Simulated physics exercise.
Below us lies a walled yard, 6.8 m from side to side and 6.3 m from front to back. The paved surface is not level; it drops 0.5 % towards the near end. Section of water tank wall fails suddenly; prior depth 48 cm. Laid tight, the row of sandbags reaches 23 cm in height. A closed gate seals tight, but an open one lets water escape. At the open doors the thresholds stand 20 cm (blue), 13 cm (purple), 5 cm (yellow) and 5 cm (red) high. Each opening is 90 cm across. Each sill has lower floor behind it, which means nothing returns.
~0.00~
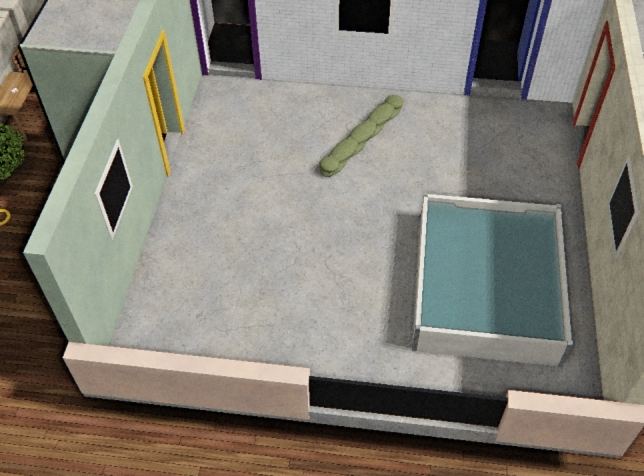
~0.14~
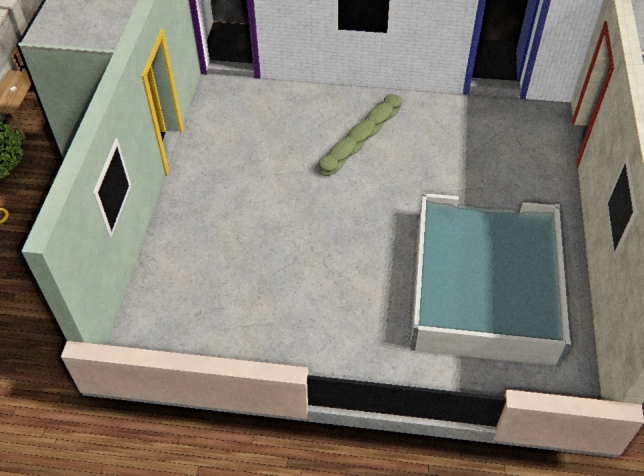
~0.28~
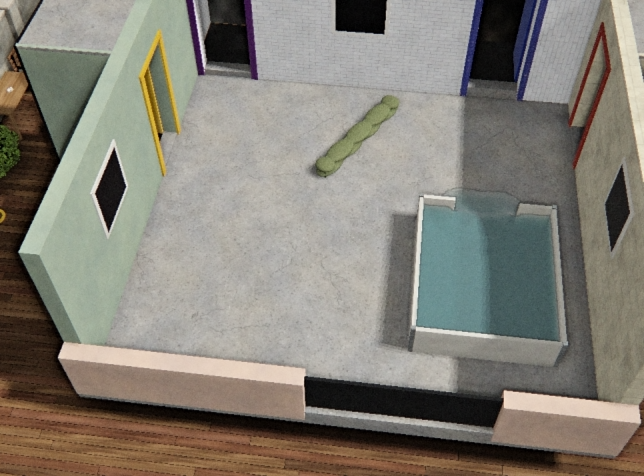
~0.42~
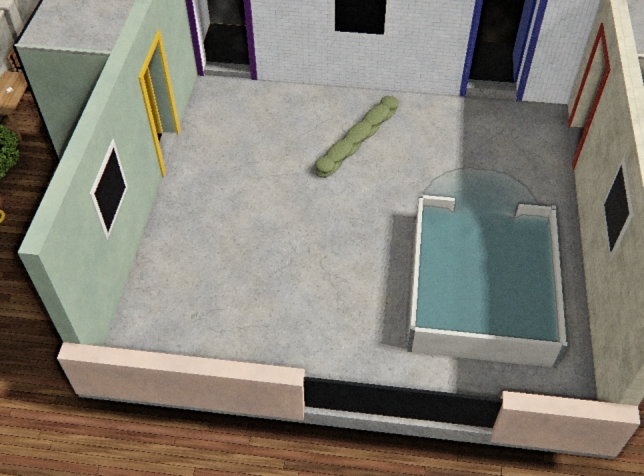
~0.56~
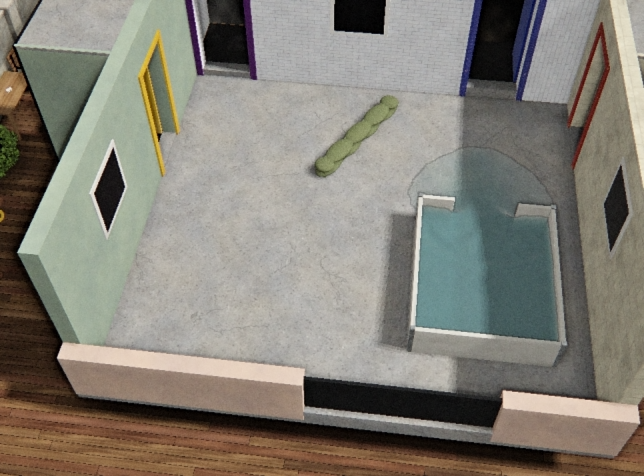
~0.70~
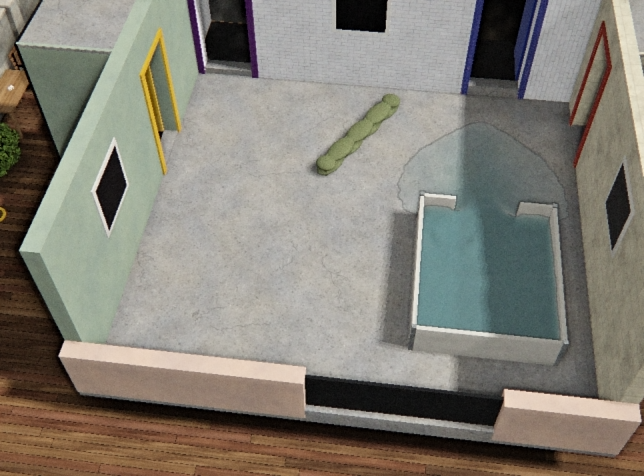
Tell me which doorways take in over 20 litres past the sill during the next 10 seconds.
Within those 10 seconds, the blue door takes in no more than that; the purple door takes in no more than that; the yellow door takes in no more than that; the red door takes in over 20 litres.
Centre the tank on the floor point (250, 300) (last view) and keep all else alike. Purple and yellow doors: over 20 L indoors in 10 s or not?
Purple gets more than that, yellow gets more than that.
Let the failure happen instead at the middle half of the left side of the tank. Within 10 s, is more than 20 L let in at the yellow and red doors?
Short answer, against that limit: Yellow overshoots, red is fine.
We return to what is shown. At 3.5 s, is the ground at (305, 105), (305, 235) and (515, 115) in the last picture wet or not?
Submerged, untouched, submerged.
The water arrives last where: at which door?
The yellow door.
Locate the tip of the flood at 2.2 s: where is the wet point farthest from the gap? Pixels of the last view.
I'd put it close to (323, 84).
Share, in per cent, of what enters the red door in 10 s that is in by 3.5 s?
Fraction in by then: Around 25 per cent.
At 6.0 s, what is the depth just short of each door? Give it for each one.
In cm: Blue 15, purple 3, yellow 4, red 13.
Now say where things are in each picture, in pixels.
The water tank at (492, 267) is whole and still, 48 cm deep, in the first frame.
The front is at a hidden place, 0.6 m from the gap on the water tank's far side; 0.3 m2 of floor is under water; 48 cm left at the back of the water tank, in the second frame.
The front is at (452, 193), 0.8 m from the gap on the water tank's far side; 0.8 m2 of floor is under water; 48 cm left at the back of the water tank, in the third frame.
The front is at (467, 171), 1.2 m from the gap on the water tank's far side; 1.5 m2 of floor is under water; 48 cm left at the back of the water tank, in the fourth frame.
The front is at (467, 151), 1.7 m from the gap on the water tank's far side; 2.5 m2 of floor is under water; 48 cm left at the back of the water tank, in the fifth frame.
The front is at (479, 126), 2.3 m from the gap on the water tank's far side; 3.6 m2 of floor is under water; 48 cm left at the back of the water tank, in the sixth frame.
After 1.4 s water covers 20 % of the floor and is deepest (28 cm) near (479, 217); blue door 19 cm at the sill, 0 L in, purple door not reached, yellow door not reached, red door 6 cm at the sill, 0 L in.
After 2.2 s water covers 25 % of the floor and is deepest (27 cm) near (539, 101); blue door 21 cm at the sill, 0 L in, purple door not reached, yellow door not reached, red door 10 cm at the sill, 7 L in.
After 3.5 s water covers 35 % of the floor and is deepest (20 cm) near (459, 115); blue door 19 cm at the sill, 2 L in, purple door not reached, yellow door not reached, red door 16 cm at the sill, 53 L in.
After 6.0 s water covers 55 % of the floor and is deepest (16 cm) near (560, 109); blue door 15 cm at the sill, 3 L in, purple door 3 cm at the sill, 0 L in, yellow door 4 cm at the sill, 0 L in, red door 13 cm at the sill, 136 L in.
After 10.0 s water covers 90 % of the floor and is deepest (10 cm) near (98, 370); blue door 9 cm at the sill, 3 L in, purple door 4 cm at the sill, 0 L in, yellow door 3 cm at the sill, 0 L in, red door 10 cm at the sill, 209 L in.
